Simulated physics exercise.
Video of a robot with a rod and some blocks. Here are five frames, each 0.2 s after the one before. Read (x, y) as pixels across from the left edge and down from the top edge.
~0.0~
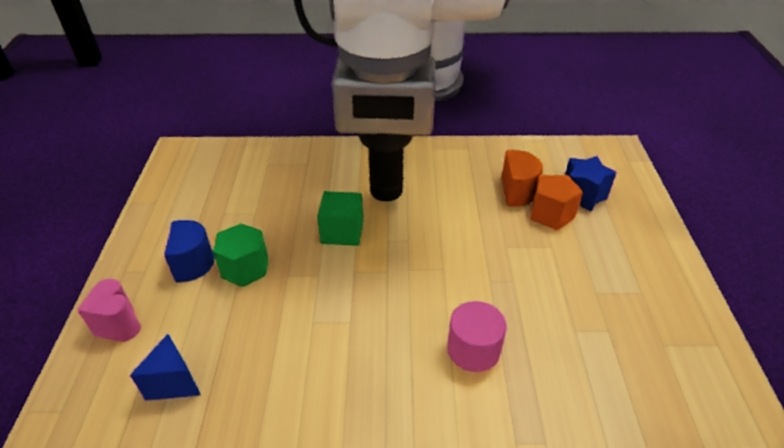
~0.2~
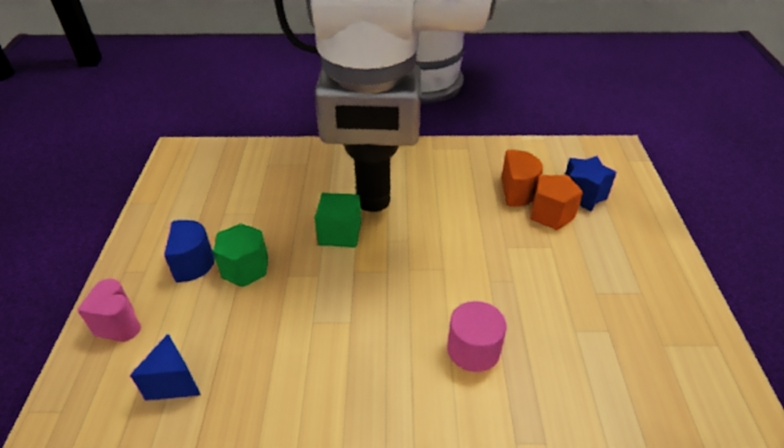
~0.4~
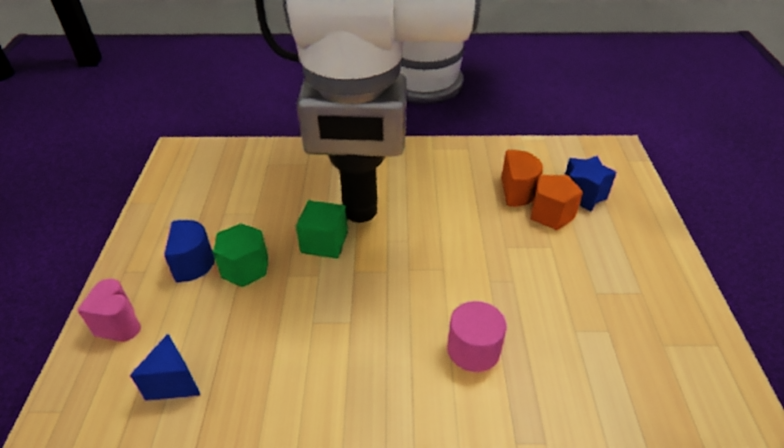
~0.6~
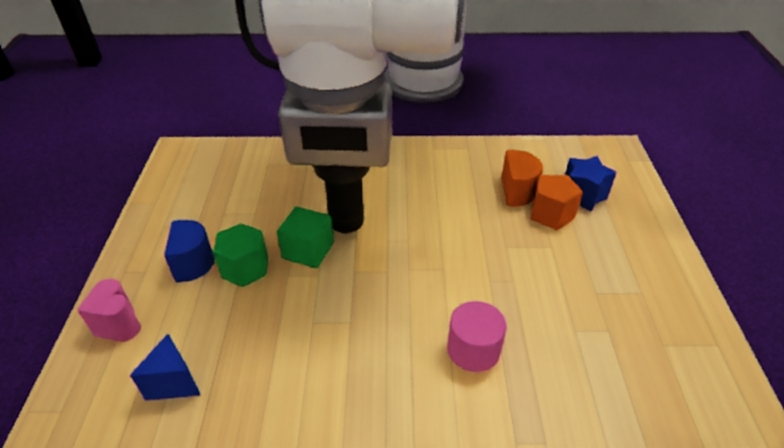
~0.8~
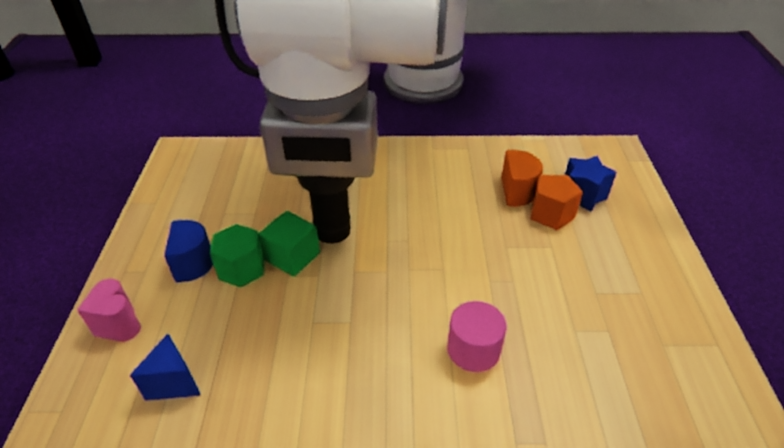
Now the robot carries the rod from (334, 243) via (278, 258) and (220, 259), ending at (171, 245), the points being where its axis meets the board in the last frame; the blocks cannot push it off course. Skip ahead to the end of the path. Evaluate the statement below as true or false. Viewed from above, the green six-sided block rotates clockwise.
That claim is false.
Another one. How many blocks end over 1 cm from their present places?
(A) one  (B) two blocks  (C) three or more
Option C.
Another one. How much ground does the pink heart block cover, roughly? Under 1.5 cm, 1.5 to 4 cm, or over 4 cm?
Between 1.5 and 4 cm.
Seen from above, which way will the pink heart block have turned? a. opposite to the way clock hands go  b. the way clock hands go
Choice a: Opposite to the way clock hands go.
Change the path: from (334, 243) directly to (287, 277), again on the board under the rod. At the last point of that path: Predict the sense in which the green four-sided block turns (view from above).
The sense of turning is clockwise.
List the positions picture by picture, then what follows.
The first picture shows tip of the rod at (387, 191), middles of tops, pink heart block at (104, 298), blue D-shaped block at (184, 235), green six-sided block at (238, 240), green four-sided block at (340, 204).
The second picture shows rod at (374, 202), green four-sided block at (337, 205).
The third picture shows rod at (360, 212), green four-sided block at (321, 215).
The fourth picture shows rod at (347, 222), green four-sided block at (304, 223).
The fifth picture shows rod at (333, 232), pink heart block at (104, 298), blue D-shaped block at (184, 235), green six-sided block at (234, 241), green four-sided block at (287, 229).
What follows on the original path. One third of the way, rod at (274, 247); blue D-shaped block at (153, 237), turned 65° clockwise; green six-sided block at (184, 255), turned 25° anticlockwise; green four-sided block at (232, 246), turned 25° clockwise.
Two thirds of the way, rod at (216, 247); pink heart block at (94, 304), turned 25° anticlockwise; blue D-shaped block at (135, 238), turned 100° clockwise; green six-sided block at (127, 274), turned 45° anticlockwise; green four-sided block at (175, 253).
At the end, rod at (167, 233); pink heart block at (84, 313), turned 30° anticlockwise; blue D-shaped block at (125, 239), turned 115° clockwise; green six-sided block at (114, 281), turned 50° anticlockwise; green four-sided block at (161, 254).
